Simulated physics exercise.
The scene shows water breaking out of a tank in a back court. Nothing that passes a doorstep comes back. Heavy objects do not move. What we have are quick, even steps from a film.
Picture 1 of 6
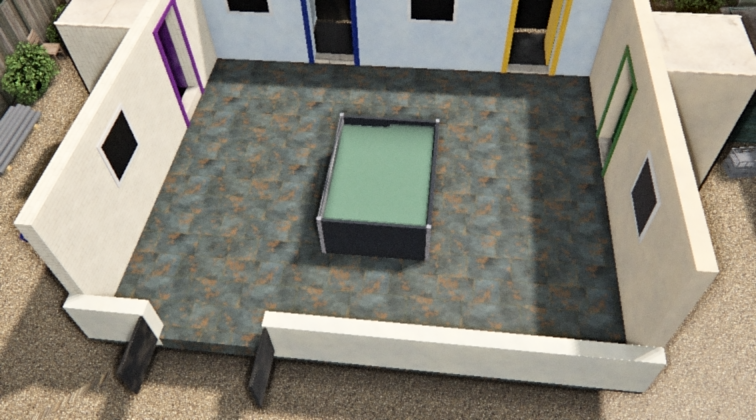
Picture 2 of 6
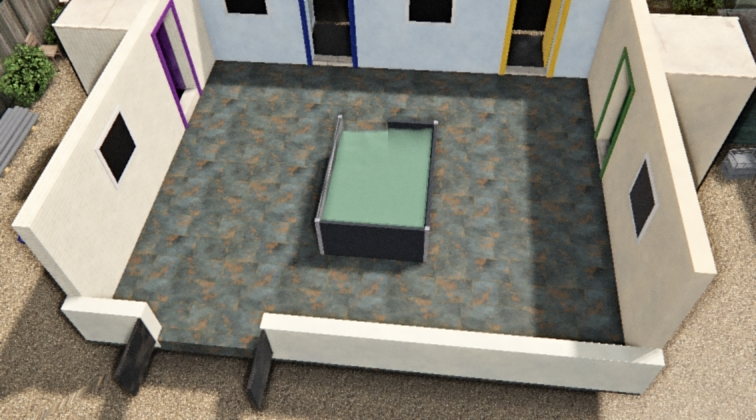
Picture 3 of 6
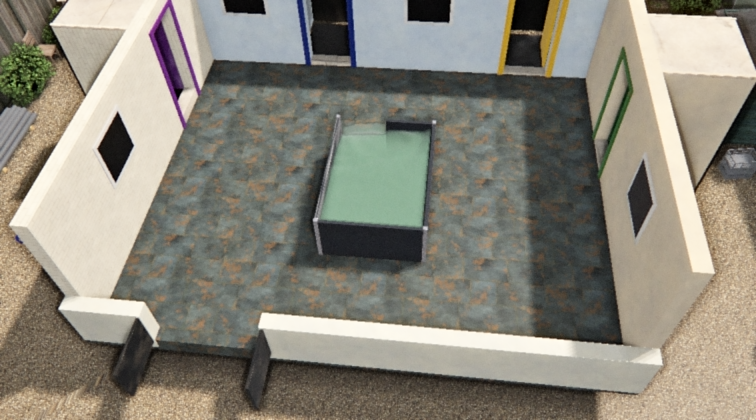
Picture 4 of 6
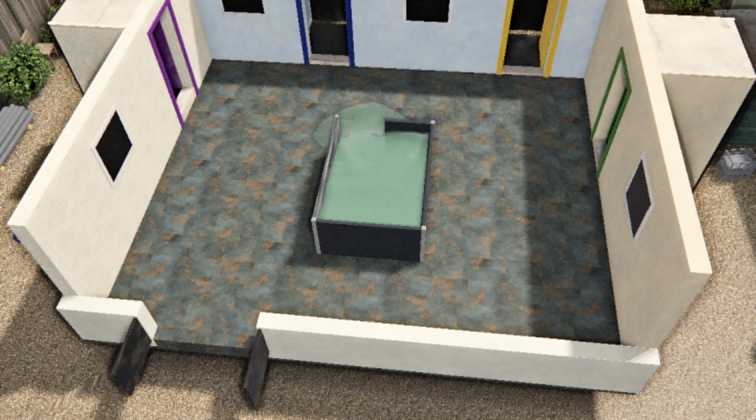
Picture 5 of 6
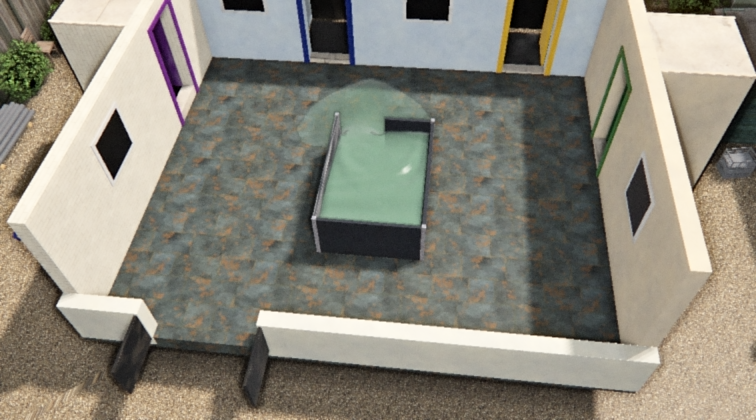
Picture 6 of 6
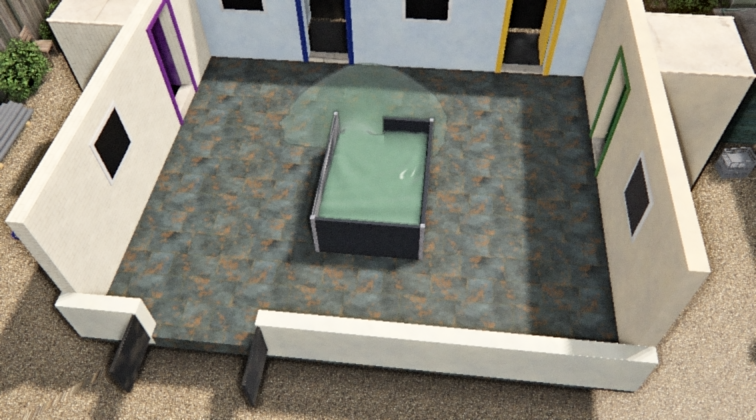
A dark-sided tank of green water stood in a tiled back court with pale walls, then a gap opened on its far side and water poured out, spreading across the floor in a widening, rounded sheet.
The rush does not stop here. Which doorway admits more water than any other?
The blue doorway.
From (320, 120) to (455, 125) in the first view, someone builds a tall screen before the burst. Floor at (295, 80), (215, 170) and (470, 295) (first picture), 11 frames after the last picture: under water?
In sequence: Spared, swamped, spared.
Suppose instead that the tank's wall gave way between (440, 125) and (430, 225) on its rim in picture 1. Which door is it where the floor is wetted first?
It's the green-painted one, I think.
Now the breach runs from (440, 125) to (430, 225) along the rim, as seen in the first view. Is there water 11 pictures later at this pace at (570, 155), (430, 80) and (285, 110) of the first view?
Taking them in the order you gave, I'd call them sodden, spared and spared.
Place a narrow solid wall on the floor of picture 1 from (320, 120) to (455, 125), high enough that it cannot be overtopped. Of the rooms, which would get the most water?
The green one.
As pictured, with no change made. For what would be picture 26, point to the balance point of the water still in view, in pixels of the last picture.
About (367, 140) in the last view.
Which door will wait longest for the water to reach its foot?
It's the green door.
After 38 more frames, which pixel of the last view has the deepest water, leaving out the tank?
Answer: (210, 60).
A moment on, water covers 20 % of the floor; blue door some in, purple door not reached, yellow door not reached, green door not reached.
Next, water covers 25 % of the floor; blue door a lot in, purple door not reached, yellow door wet at the sill, nothing in, green door not reached.
Then, water covers 35 % of the floor; blue door a lot in, purple door wet at the sill, nothing in, yellow door a trickle in, green door wet at the sill, nothing in.
Later, water covers 70 % of the floor; blue door a lot in, purple door wet at the sill, nothing in, yellow door a trickle in, green door a trickle in.
In the end, water covers 95 % of the floor; blue door a lot in, purple door wet at the sill, nothing in, yellow door some in, green door some in; the blue door has let in the most.
